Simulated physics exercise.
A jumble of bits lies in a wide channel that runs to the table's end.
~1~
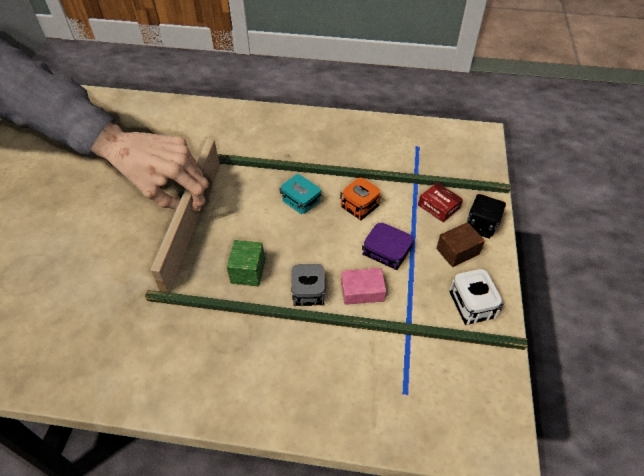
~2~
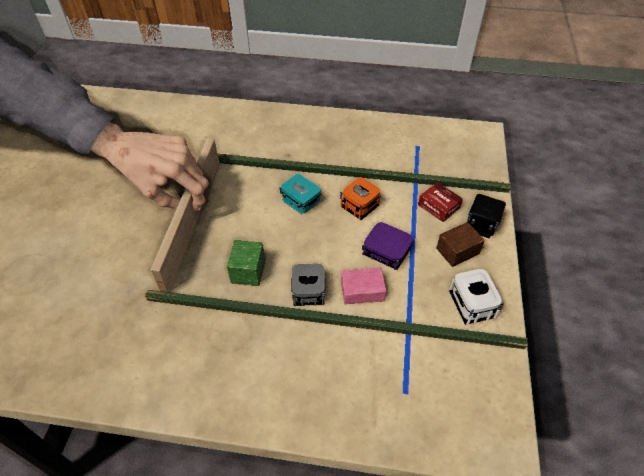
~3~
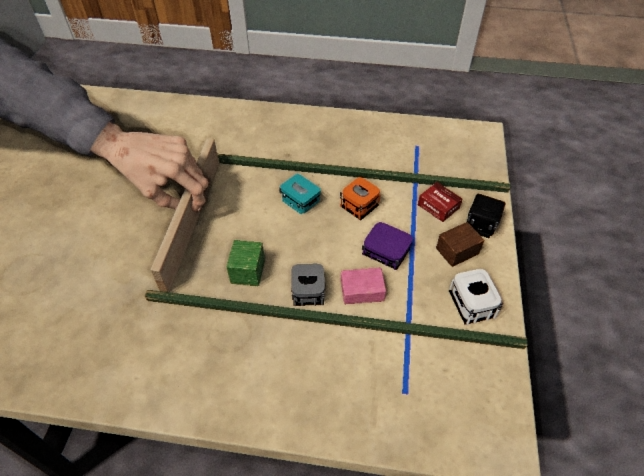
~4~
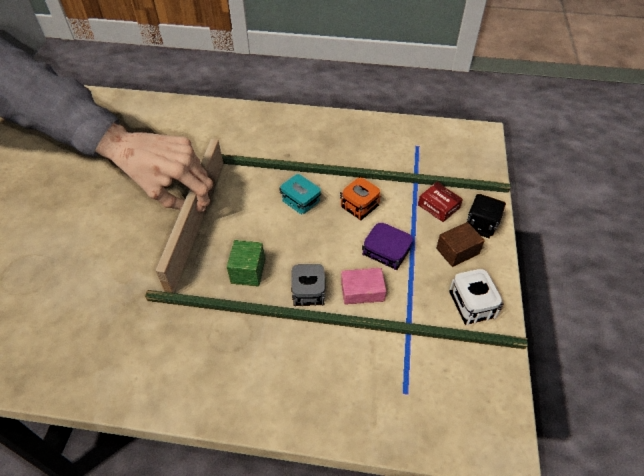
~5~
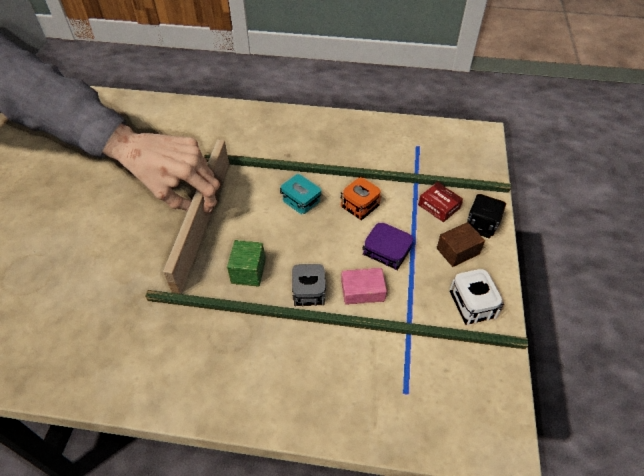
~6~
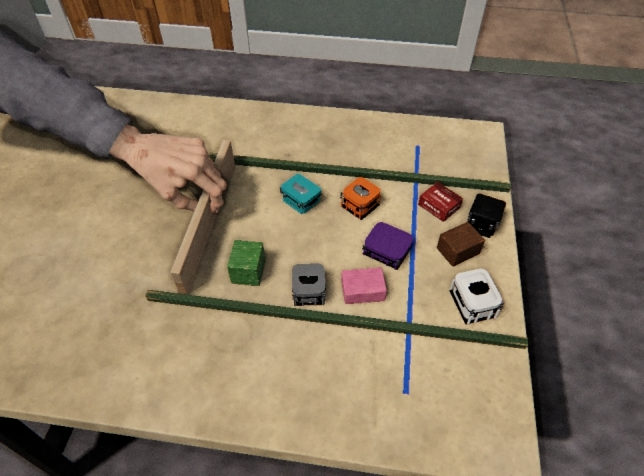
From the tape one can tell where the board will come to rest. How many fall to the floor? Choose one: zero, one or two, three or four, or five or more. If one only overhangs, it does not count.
One or two.
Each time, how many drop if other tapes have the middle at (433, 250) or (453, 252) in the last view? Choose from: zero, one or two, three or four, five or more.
At each place: 1 or 2 and three or four.
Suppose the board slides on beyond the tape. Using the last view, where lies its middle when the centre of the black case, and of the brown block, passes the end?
I'd put it close to (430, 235), and close to (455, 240) for the other one.
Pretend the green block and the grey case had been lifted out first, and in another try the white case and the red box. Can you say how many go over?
I'd say 0 the first time and 0 the second time.
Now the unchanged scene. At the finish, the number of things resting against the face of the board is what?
The count in contact is 3.
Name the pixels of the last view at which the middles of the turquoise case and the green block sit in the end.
Okay, so first (433, 200), and next (427, 285).
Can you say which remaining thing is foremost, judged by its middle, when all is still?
Foremost: The black case.
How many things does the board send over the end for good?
Count of fallen: 1.
A little later, none off yet; black case at rest near (486, 215); white case at rest near (475, 296); brown block at rest near (460, 244).
Next, none off yet; black case moving near (495, 217); white case shifted about its own width near (505, 301); brown block at rest near (460, 244).
When it is over, the number that fall off is one or two; down, white case.
